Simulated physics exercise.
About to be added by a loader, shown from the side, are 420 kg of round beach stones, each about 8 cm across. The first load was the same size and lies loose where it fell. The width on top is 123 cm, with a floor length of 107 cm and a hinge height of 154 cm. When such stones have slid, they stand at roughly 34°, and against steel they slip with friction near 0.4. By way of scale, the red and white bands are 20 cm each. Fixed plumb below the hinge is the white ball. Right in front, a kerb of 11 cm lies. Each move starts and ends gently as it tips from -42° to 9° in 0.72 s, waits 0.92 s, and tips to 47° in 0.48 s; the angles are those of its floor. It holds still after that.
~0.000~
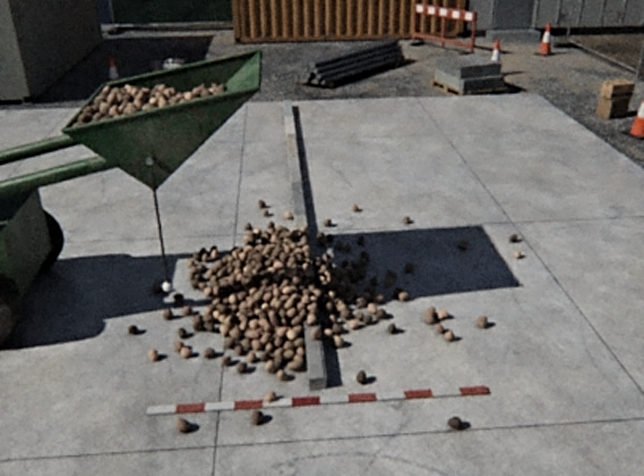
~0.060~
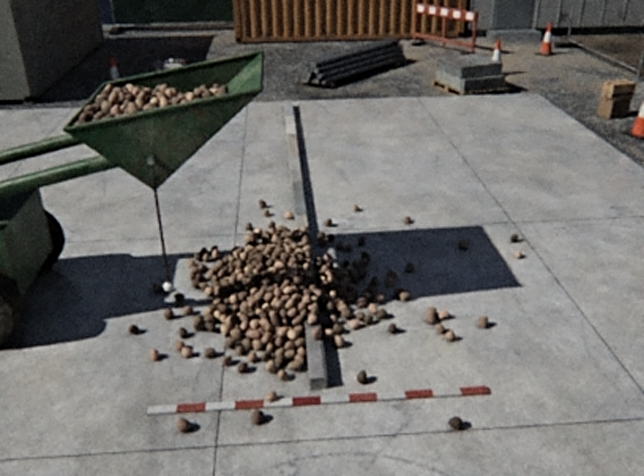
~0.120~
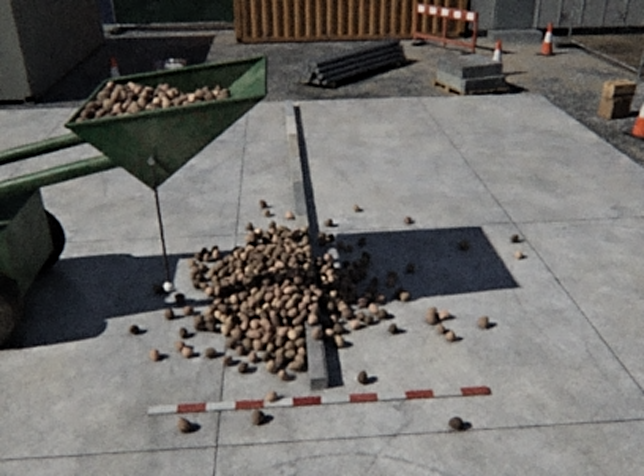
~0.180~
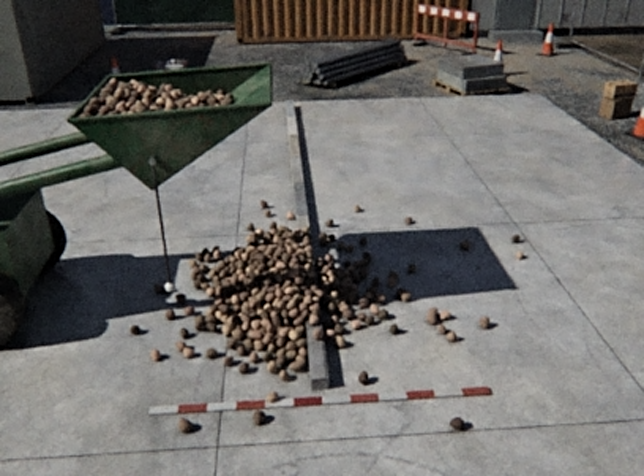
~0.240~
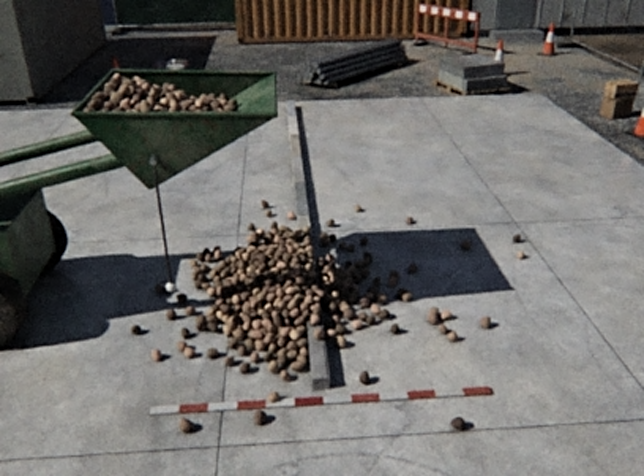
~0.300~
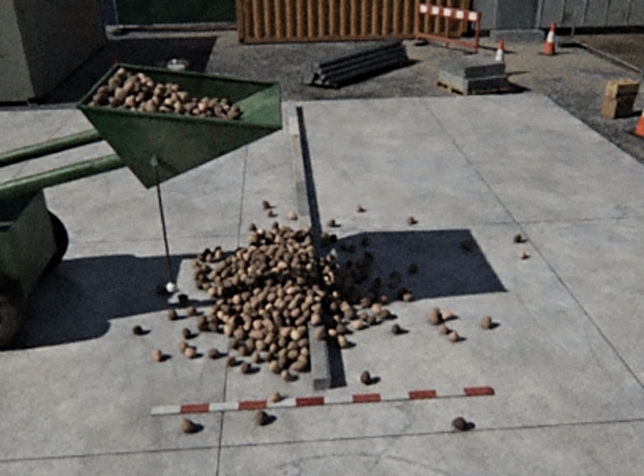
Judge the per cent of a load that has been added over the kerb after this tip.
The added amount is roughly 55 per cent of a load.
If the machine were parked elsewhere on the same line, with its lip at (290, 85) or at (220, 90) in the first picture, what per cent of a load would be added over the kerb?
Case one about 75 %, case two about 20 %.
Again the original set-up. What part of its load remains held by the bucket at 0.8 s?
Close to 100 in a hundred is still held.
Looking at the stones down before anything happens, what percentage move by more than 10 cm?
I'd put it at about 15 per cent.
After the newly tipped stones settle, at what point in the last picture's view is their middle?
They come to rest centred about (322, 276).
After 0.5 s the floor is at 1°; in per cent of one load, 100 in the bucket, 85 on this side of the kerb, 15 over the kerb; the foremost stones are at (469, 277).
After 0.8 s the floor is at 9°; in per cent of one load, 100 in the bucket, 85 on this side of the kerb, 15 over the kerb; the foremost stones are at (469, 277).
After 2.6 s the floor is at 47°; in per cent of one load, 4 in the bucket, 147 on this side of the kerb, 49 over the kerb; the foremost stones are at (482, 277).
After 5.3 s the floor is at 47°; in per cent of one load, 0 in the bucket, 130 on this side of the kerb, 69 over the kerb; the foremost stones are at (490, 262). Net gain over the kerb, 55.
